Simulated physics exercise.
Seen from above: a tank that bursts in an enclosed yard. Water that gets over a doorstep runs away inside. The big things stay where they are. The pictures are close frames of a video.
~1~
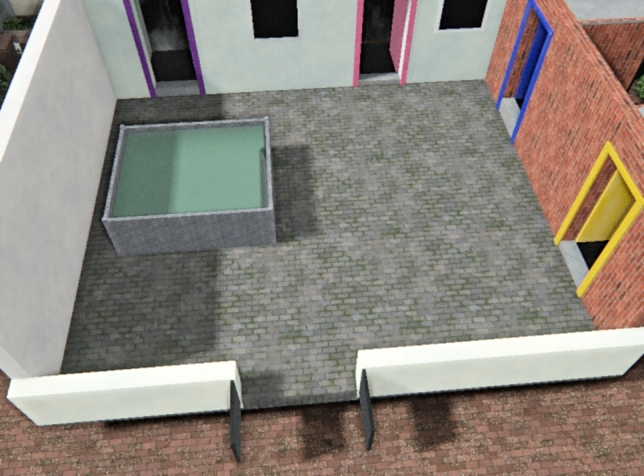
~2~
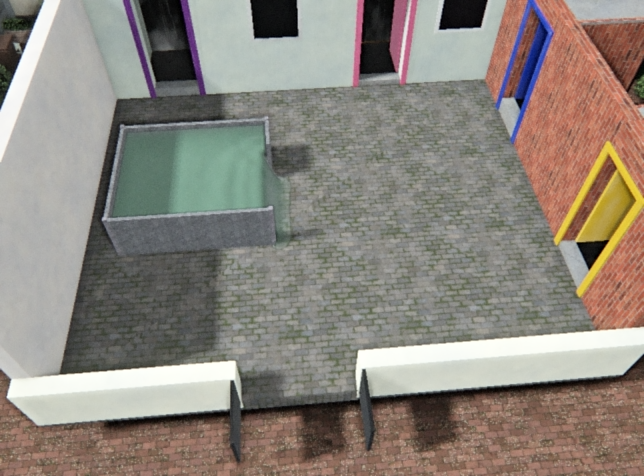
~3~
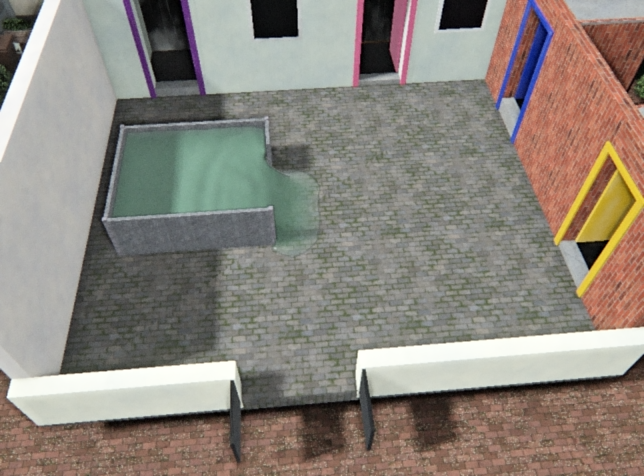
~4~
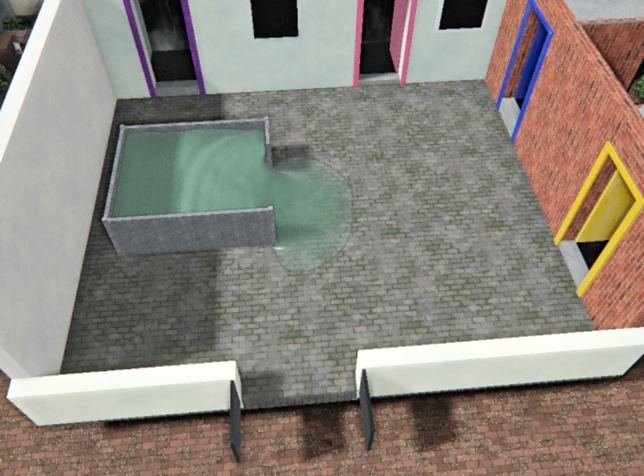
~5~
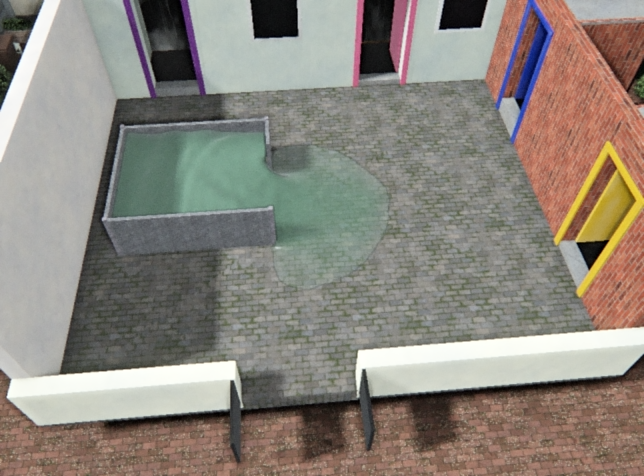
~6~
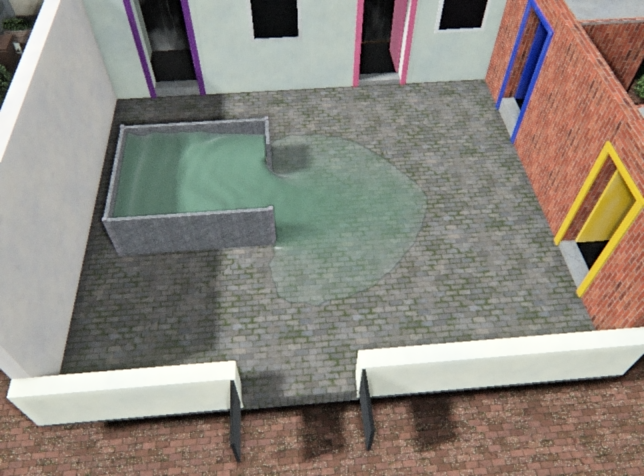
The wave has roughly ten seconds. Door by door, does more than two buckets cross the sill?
One by one: The blue door holds within the limit; the yellow door floods; the purple door holds within the limit; the pink door holds within the limit.
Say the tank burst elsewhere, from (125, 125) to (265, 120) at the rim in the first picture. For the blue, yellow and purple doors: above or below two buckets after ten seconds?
The blue one takes less, the yellow one takes less, the purple one is over.
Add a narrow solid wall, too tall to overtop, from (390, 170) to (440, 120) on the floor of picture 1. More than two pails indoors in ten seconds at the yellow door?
Then: The yellow one floods.
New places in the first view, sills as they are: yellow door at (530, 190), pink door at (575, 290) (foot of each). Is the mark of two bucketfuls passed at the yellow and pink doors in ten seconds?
One by one: Yellow door is over, pink door takes more.
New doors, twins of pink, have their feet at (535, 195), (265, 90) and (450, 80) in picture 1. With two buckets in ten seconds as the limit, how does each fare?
As listed: Takes more, lets less in, is over.
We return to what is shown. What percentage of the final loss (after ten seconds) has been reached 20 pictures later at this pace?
About 35 per cent.
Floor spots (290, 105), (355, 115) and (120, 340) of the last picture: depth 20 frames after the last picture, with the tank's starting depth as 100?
About 0, 2 and 0 per cent.
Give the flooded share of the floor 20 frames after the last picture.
Near 55 in a hundred.
A moment on, water covers 40 % of the floor; the blue door not reached, the yellow door not reached, the purple door not reached, the pink door not reached.
Next, water covers 50 % of the floor; the blue door wet at the sill, nothing in, the yellow door over two buckets in, the purple door not reached, the pink door wet at the sill, nothing in.
Then, water covers 55 % of the floor; the blue door wet at the sill, nothing in, the yellow door far over two buckets in, the purple door not reached, the pink door wet at the sill, nothing in.
Later, water covers 75 % of the floor; the blue door wet at the sill, nothing in, the yellow door far over two buckets in, the purple door wet at the sill, nothing in, the pink door wet at the sill, nothing in.
In the end, water covers 100 % of the floor; the blue door wet at the sill, nothing in, the yellow door far over two buckets in, the purple door wet at the sill, nothing in, the pink door under two buckets in.
